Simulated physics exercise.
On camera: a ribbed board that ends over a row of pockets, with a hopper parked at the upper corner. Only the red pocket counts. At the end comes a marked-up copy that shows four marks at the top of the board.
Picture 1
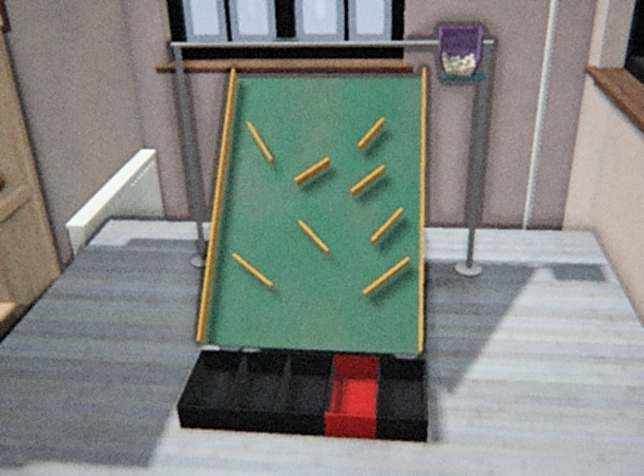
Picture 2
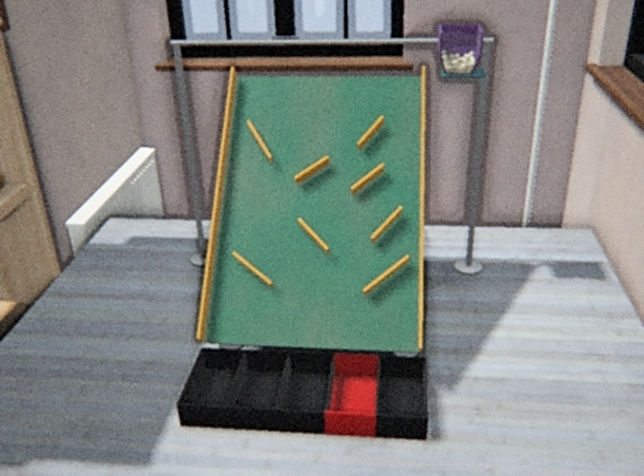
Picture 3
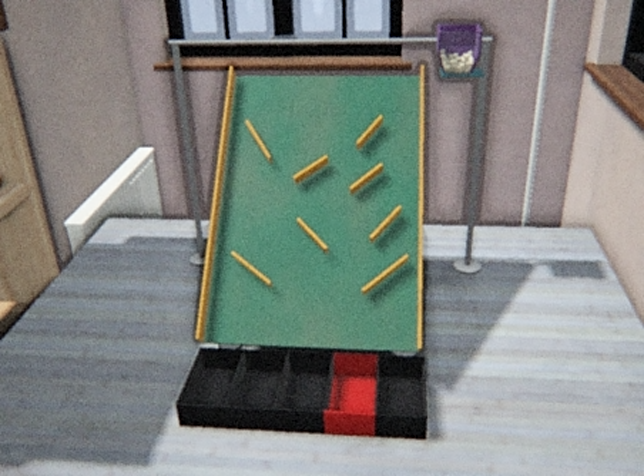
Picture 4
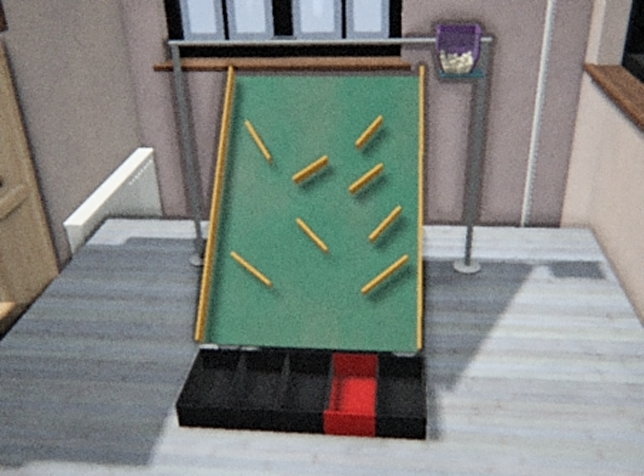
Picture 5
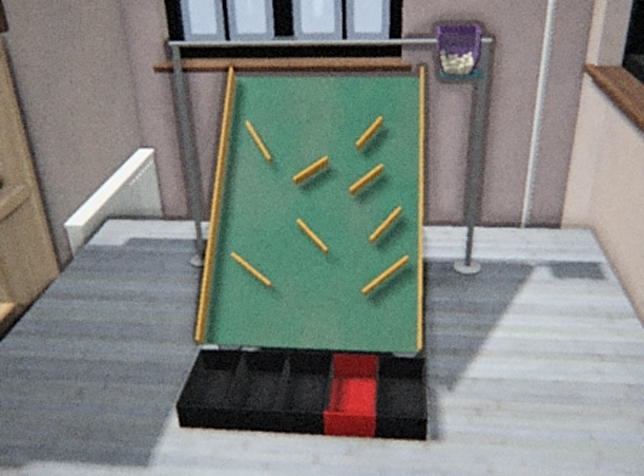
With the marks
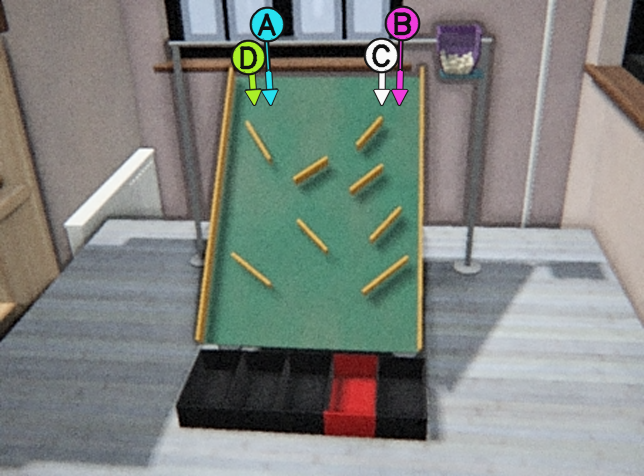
Nothing moved the whole time: a purple container of small white pieces stayed at the upper right, above a tilted green board with slanted wooden strips and a black tray with one red section.
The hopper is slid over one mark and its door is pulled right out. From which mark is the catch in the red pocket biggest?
Go for C.
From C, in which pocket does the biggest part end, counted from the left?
The fourth from the left.
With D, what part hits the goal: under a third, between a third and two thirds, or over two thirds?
It is under a third.
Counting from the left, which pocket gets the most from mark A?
The third.
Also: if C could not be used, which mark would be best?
B it is.
On the marked copy, mark A meets the board at (270, 99); mark B meets the board at (399, 99); mark C meets the board at (381, 99); mark D meets the board at (253, 99).
If A is chosen, a stray few in the red pocket, nearly all in other pockets, a small part held on the board.
If B is chosen, about a third in the red pocket, about half in other pockets, a small part held on the board.
If C is chosen, about two thirds in the red pocket, about a third in other pockets, a stray few held on the board.
If D is chosen, a stray few in the red pocket, nearly all in other pockets.
